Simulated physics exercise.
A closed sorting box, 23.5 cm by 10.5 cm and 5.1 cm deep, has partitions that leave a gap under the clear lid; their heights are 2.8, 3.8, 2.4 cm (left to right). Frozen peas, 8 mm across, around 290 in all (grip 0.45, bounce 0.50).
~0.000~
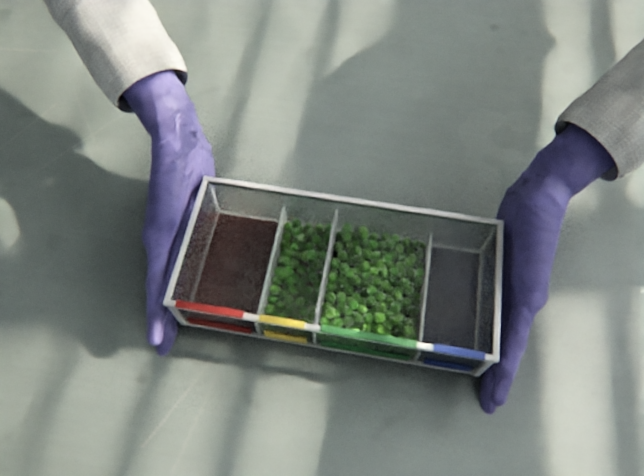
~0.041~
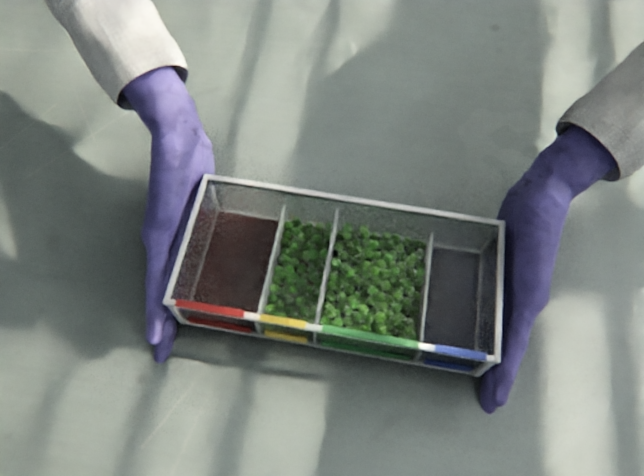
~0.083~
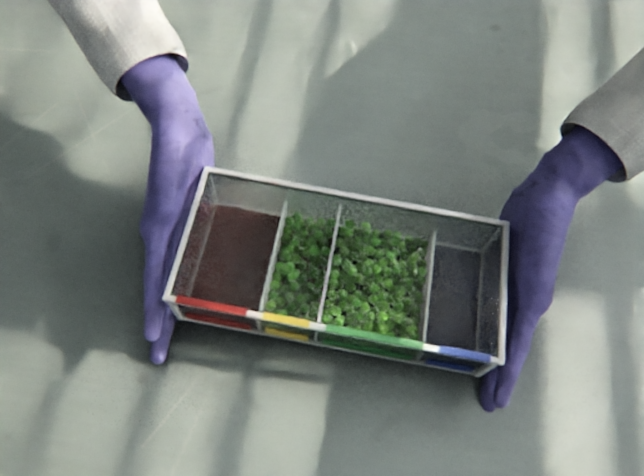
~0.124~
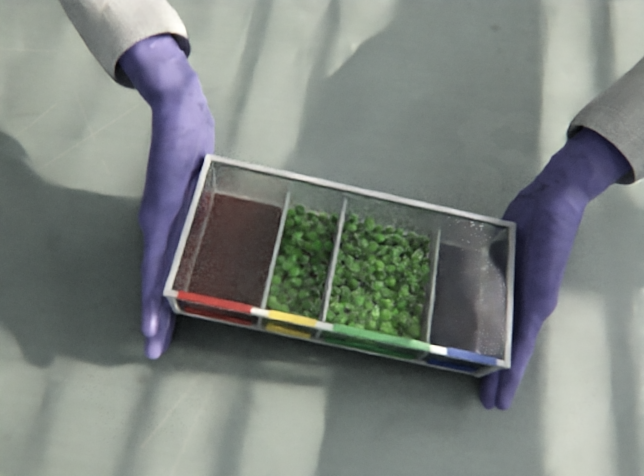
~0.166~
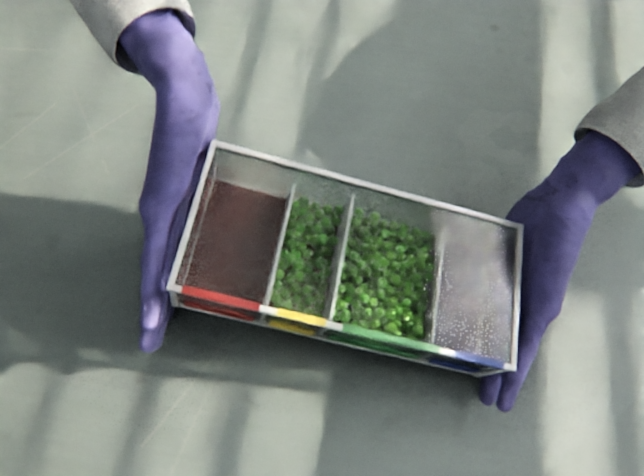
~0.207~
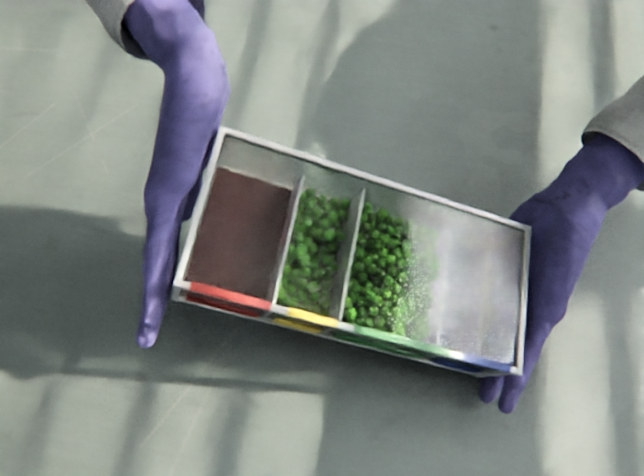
On a grey surface, purple-gloved hands tilt a clear divided box of green peas rightward.
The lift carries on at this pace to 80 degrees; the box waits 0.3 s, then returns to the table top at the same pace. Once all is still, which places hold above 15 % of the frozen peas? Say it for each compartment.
Red no, blue yes, green yes, yellow yes.
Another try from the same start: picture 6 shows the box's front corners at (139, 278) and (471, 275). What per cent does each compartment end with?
Red 20, blue 0, green 60, yellow 25.
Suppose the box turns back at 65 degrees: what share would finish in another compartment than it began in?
About 15 per cent.
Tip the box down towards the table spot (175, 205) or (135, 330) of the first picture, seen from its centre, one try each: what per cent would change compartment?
About 20 and 20 per cent.
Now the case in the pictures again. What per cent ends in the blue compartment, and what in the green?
Blue 40, green 35.
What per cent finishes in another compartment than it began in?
About 40 per cent.
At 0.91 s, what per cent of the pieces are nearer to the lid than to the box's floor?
About 30 per cent.
After 0.91 s, tilt 80 degrees; blue 25 %, green 45 %, yellow 30 %.
Then, at 1.37 s, tilt 43 degrees; blue 40 %, green 35 %, yellow 25 %.
Then, at 1.91 s, tilt 0 degrees; blue 40 %, green 35 %, yellow 25 %.
In the end, at 2.3 s, red 0 %, blue 40 %, green 35 %, yellow 25 %.
